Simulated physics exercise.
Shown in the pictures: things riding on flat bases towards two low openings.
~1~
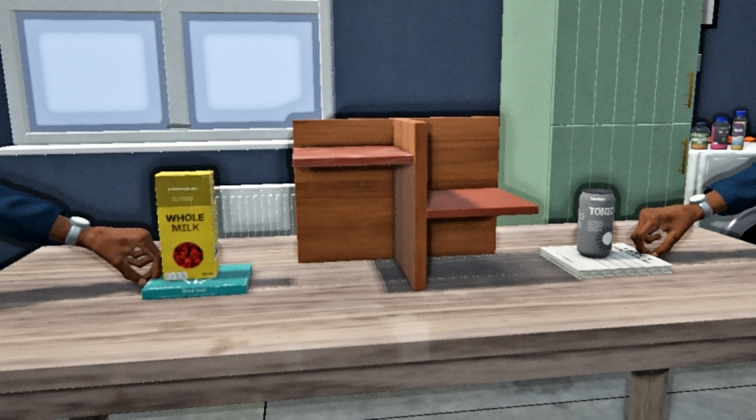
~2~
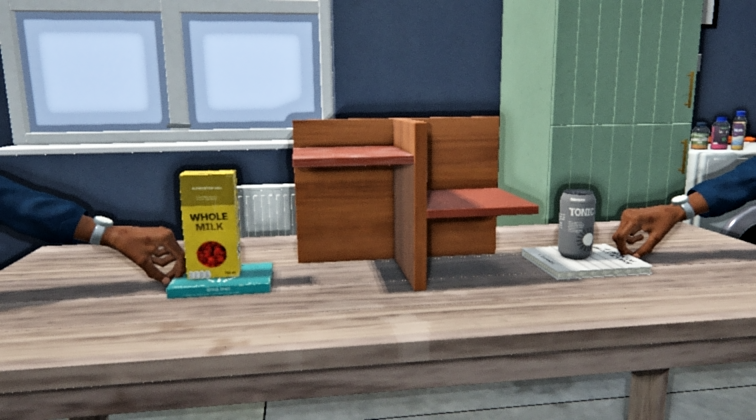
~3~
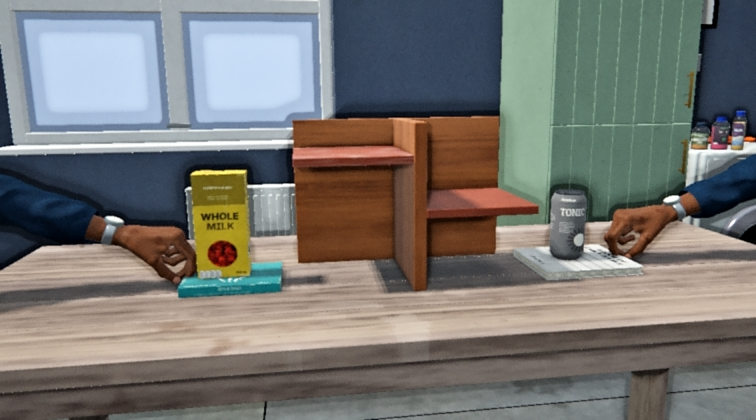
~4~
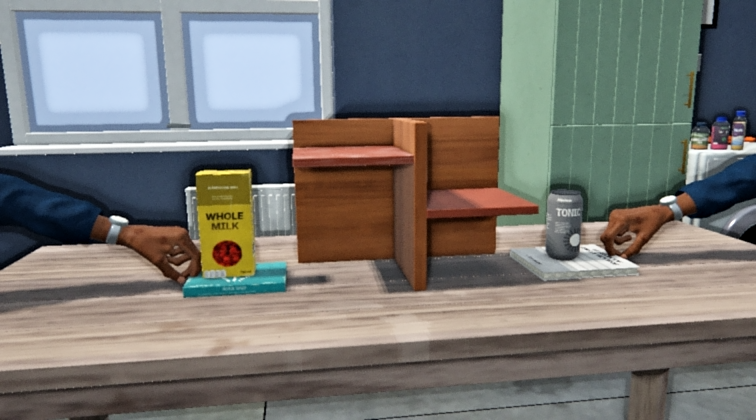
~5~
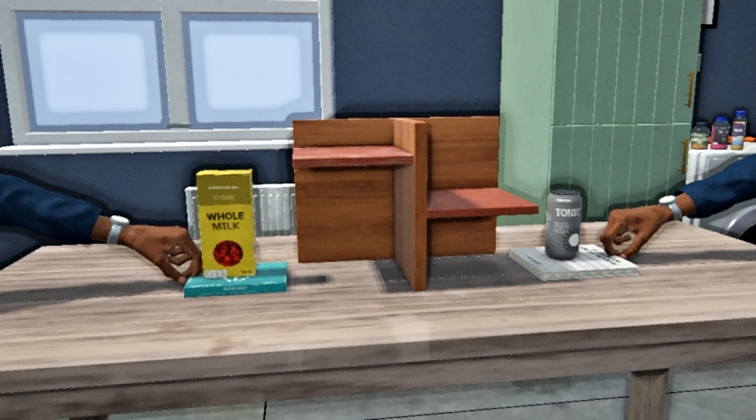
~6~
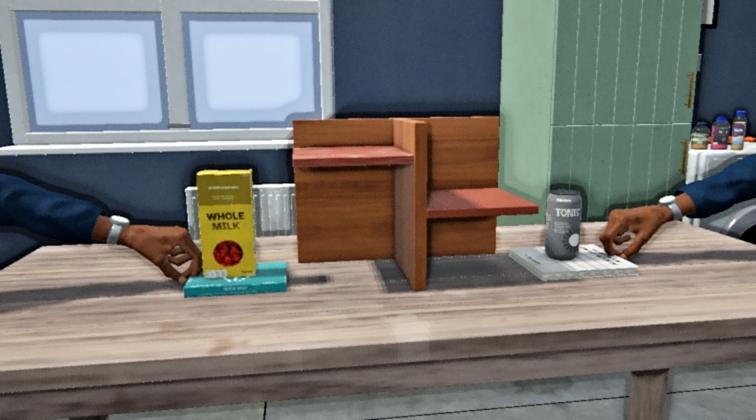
In the video, two hands slide a yellow milk carton on a turquoise base rightward and a grey can on a white base leftward across a table, towards a wooden shelf unit, before the movement slows and the objects rest still.
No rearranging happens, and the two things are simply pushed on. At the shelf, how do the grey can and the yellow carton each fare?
The grey can is scraped off its spot; the yellow carton slips under untouched.
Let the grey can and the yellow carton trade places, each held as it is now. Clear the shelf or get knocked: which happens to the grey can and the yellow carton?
After the change, the grey can fits beneath and the yellow carton runs into the shelf.
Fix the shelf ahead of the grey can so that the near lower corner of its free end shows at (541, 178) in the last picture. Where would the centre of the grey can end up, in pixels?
I'd expect it to stop somewhere around (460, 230).
Then, 1.28 s on from there, grey can turned 28° from its first pose near (524, 224); yellow carton riding along near (295, 221).
In the end, the grey can is knocked back, near (511, 244); the yellow carton passes below, near (334, 220).
